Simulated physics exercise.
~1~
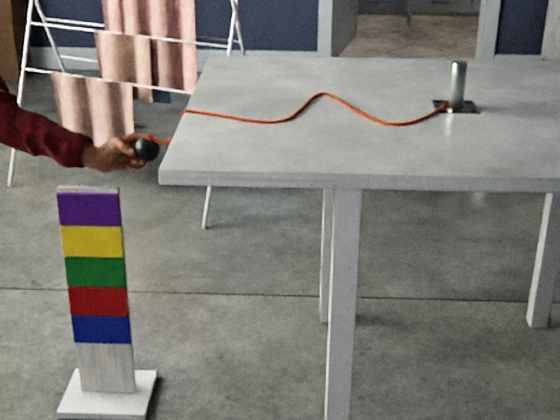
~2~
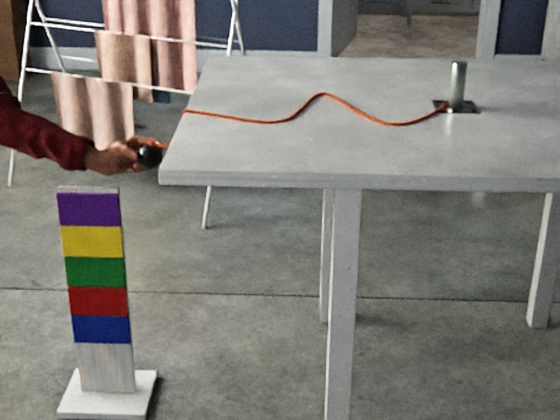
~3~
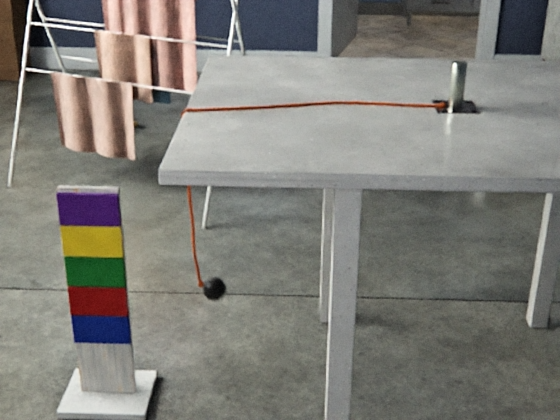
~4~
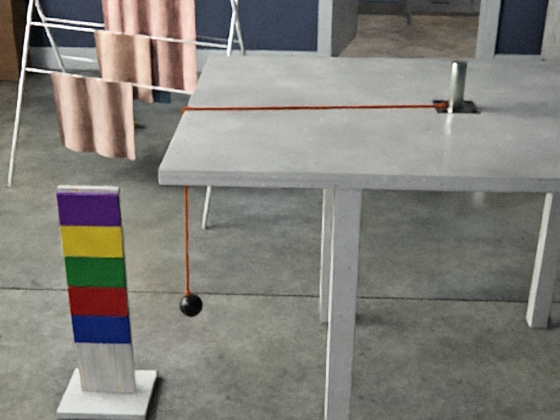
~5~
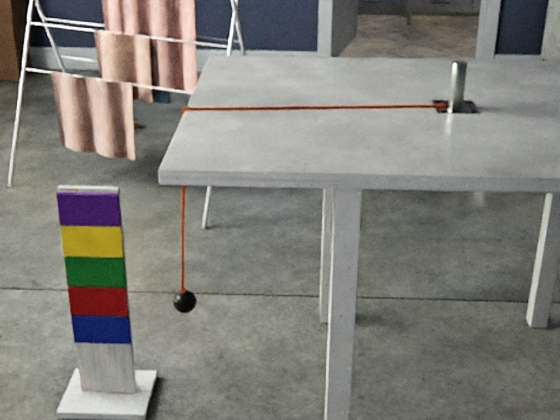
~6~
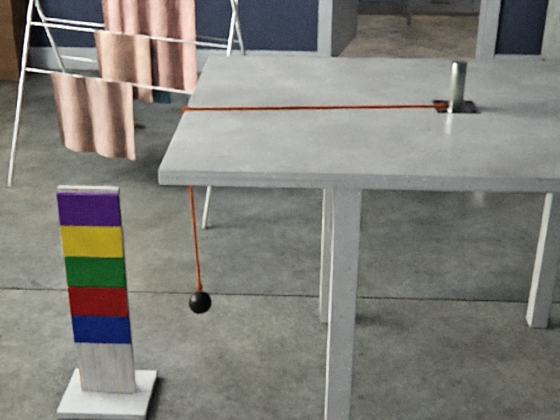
The clip shows a hand holding a black ball tied to an orange-red cord at a table's edge beside a stand of coloured bands. Released, the ball drops as the cord pulls straight from the post, then swings gently left and right, hanging level with the red band.
